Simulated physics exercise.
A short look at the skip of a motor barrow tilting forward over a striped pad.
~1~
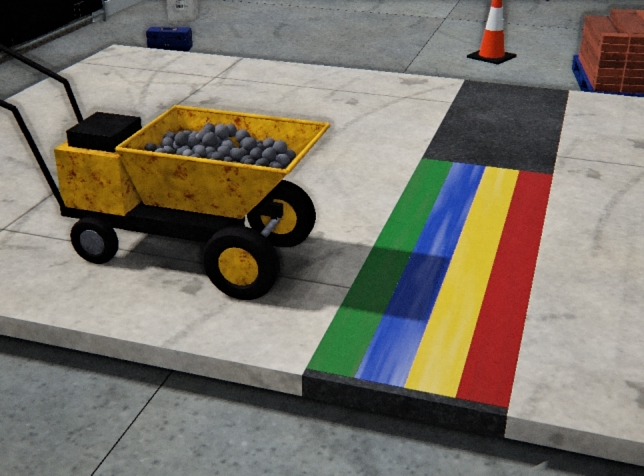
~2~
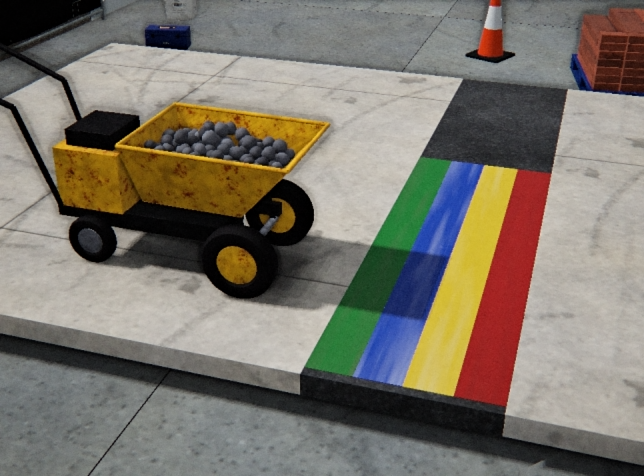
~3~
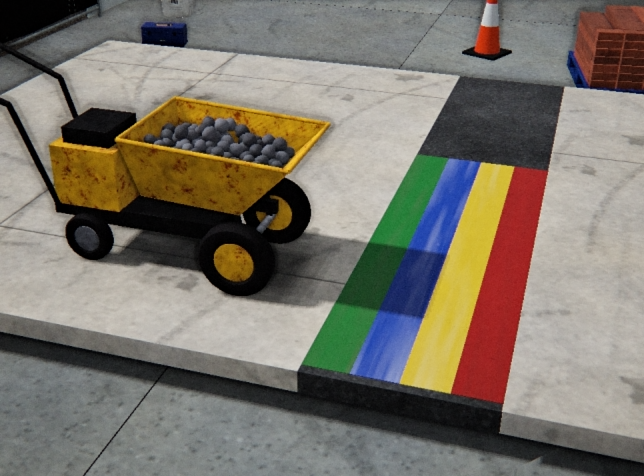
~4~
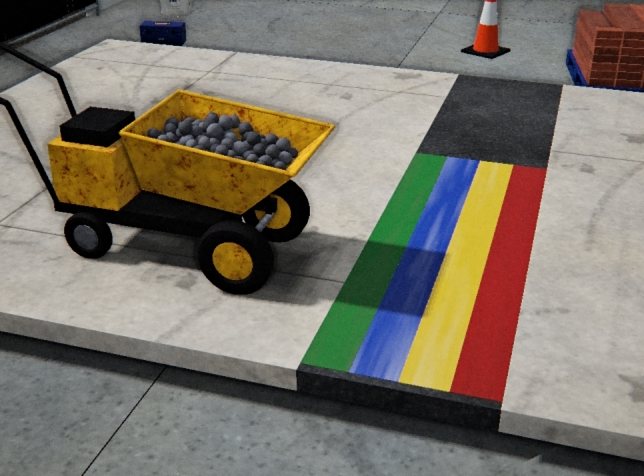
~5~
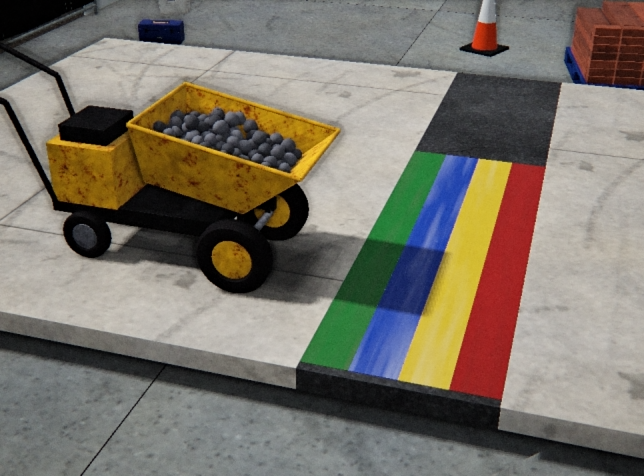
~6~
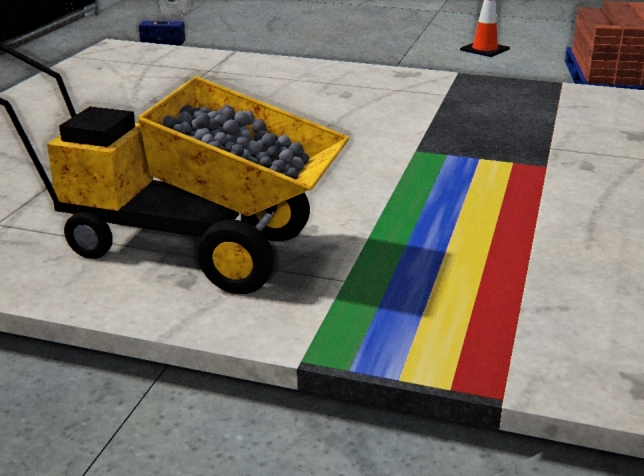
On a concrete slab beside green, blue, yellow and red stripes, a yellow barrow's skip of grey cobbles slowly tilting forward.
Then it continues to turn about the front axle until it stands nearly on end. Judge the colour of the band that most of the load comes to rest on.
Most of it rests on the blue band.
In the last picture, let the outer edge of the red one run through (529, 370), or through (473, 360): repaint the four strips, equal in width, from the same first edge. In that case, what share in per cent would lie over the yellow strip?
In turn 10 and 20 in a hundred.
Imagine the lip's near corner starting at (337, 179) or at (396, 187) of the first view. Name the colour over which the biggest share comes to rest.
Try one: Yellow; try two: Red.
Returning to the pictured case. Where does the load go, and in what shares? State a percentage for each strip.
I'd say the green strip has near 15, the blue strip near 30, the yellow strip near 15 and the red strip near 5 per cent.
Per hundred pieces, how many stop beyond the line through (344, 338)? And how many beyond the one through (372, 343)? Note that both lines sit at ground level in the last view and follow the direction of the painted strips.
In order: 70 percent, then 50 percent.
Soon, skip tipped steeply; all in the skip.
A while on, skip tipped steeply; most in the skip; a small part over the green strip; a small part over the blue strip; a stray few over the yellow strip; a stray few falling.
Towards the end, skip tipped right over; about a quarter in the skip; about a quarter over the green strip; about a third over the blue strip; about a quarter over the yellow strip; a small part over the red strip; a stray few off the paint.
Finally, skip tipped right over; about a quarter in the skip; about a quarter over the green strip; about a third over the blue strip; about a quarter over the yellow strip; a small part over the red strip; a stray few off the paint.
